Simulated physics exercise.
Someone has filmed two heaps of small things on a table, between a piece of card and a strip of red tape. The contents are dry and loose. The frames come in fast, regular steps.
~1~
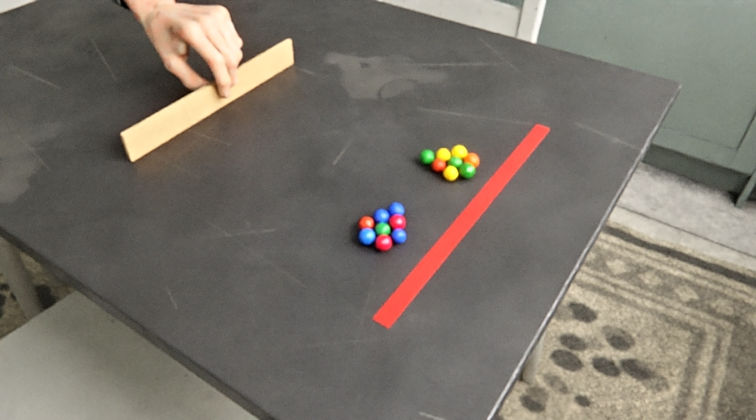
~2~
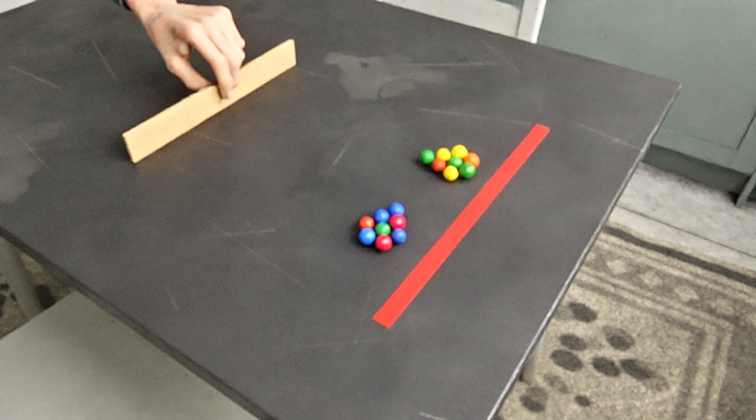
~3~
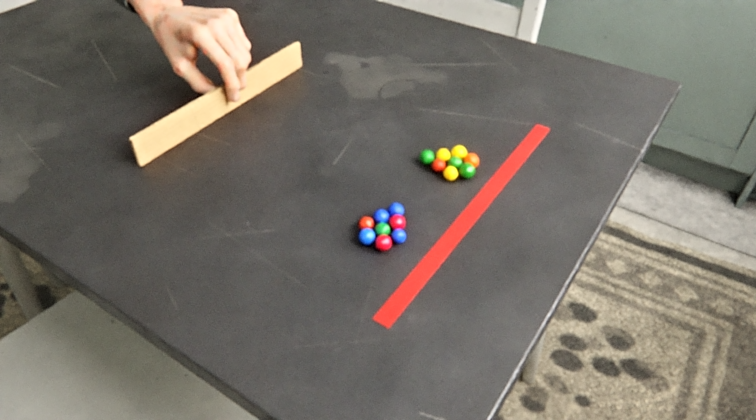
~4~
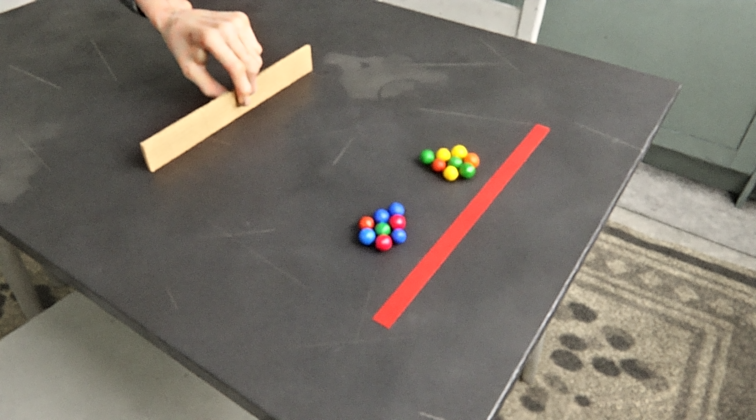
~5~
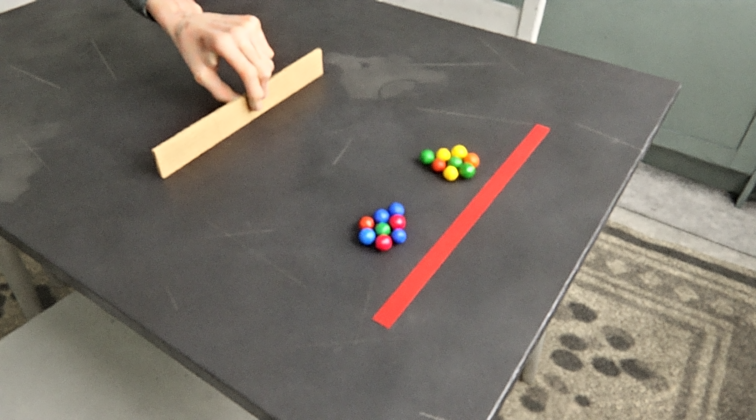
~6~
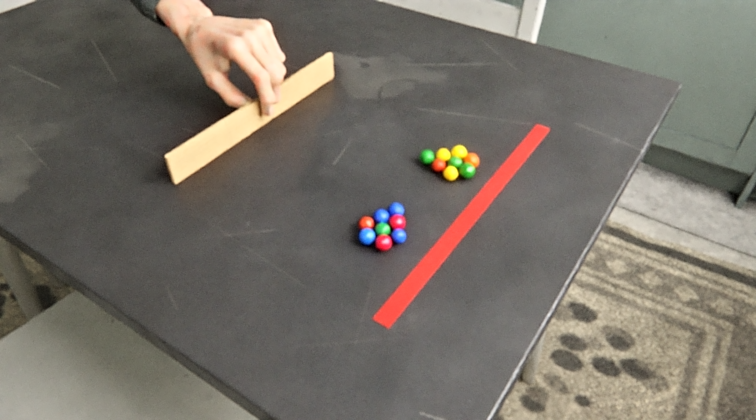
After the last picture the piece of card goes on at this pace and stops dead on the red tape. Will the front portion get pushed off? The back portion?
Front portion: It sends some to the floor. Back portion: It sends some to the floor.
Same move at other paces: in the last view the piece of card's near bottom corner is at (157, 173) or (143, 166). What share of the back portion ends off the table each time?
The first gives 100 %, the second 0 %.
Then, 0.47 s past the last view, piece of card still moving, near (364, 140); front portion all on the table, its front near (398, 236); back portion all on the table, its front near (467, 171).
Then, 0.97 s past the last view, piece of card stopped at the red tape; front portion all on the table, its front near (509, 258); back portion all on the table, its front near (561, 181).
Then, 1.25 s past the last view, piece of card stopped at the red tape; front portion about half over the edge; back portion about a quarter over the edge.
Finally, piece of card stopped at the red tape; front portion all over the edge; back portion all over the edge.
